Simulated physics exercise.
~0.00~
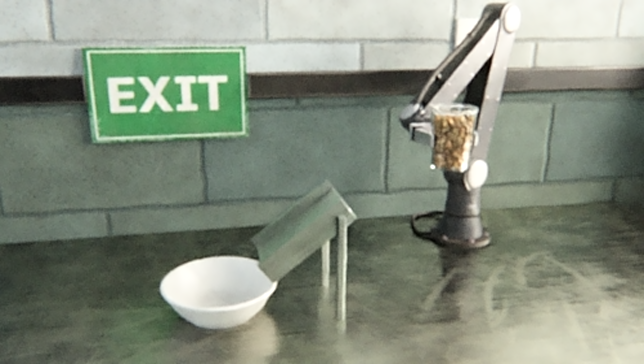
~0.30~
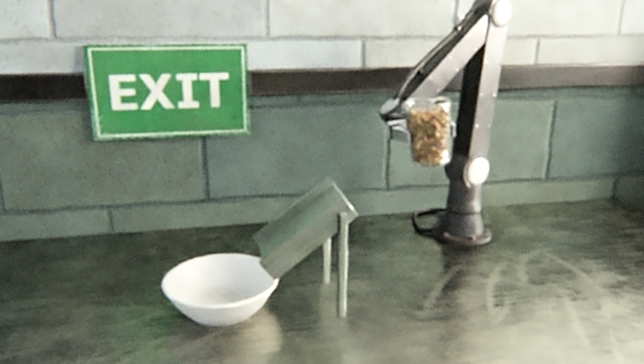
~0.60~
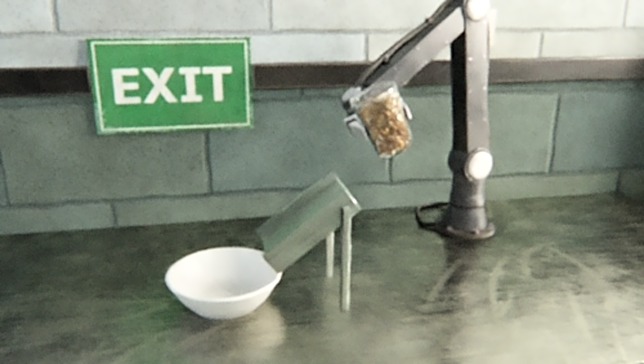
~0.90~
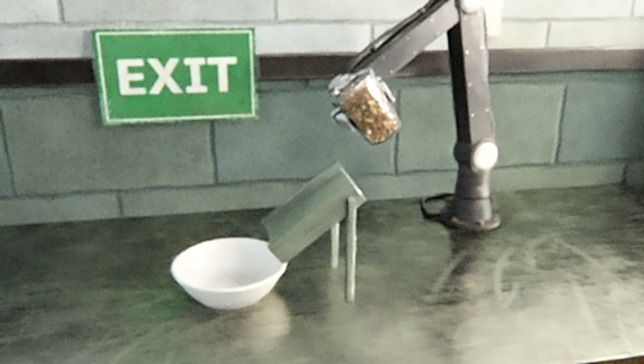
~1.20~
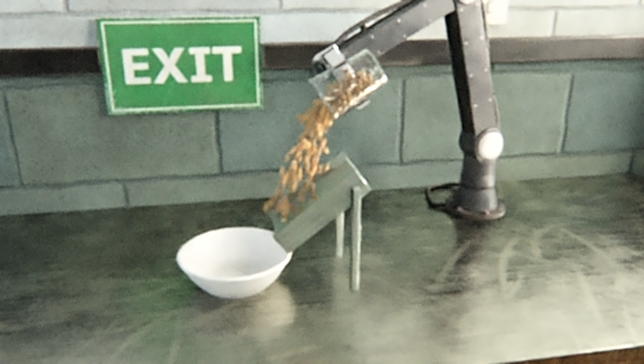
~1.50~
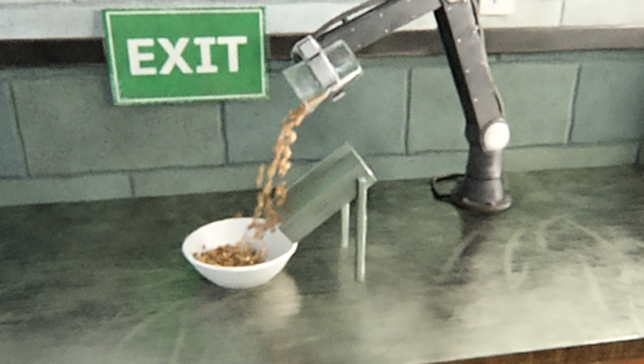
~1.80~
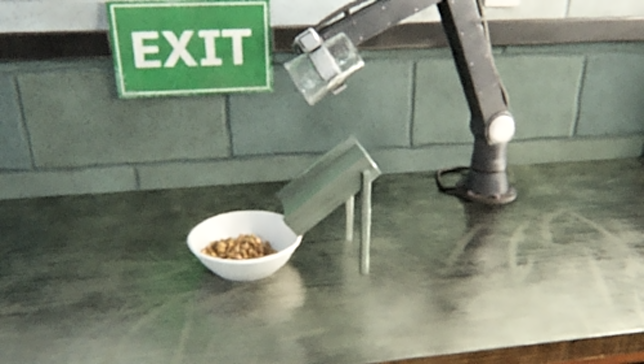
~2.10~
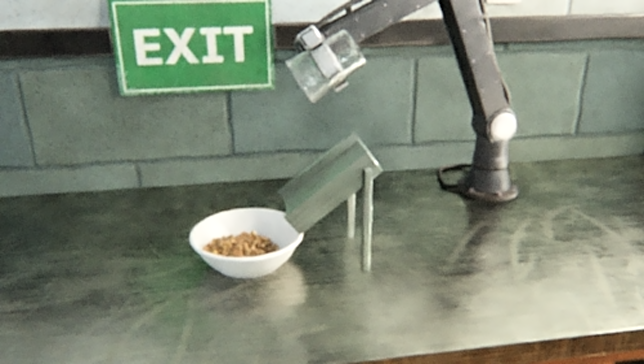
A black robotic arm stands at the right of a dark, scuffed table top, holding a clear beaker of brown dried beans, seen from slightly above. A white bowl sits to the left, beside a sloping grey-green chute on thin legs, with a green EXIT sign on the tiled wall behind. The arm swings the beaker left, tilting it as it nears the chute. It then tips further, and the beans stream down over the chute's lower end into the bowl. Finally the empty beaker hangs still, tipped over, with the beans heaped in the bowl.
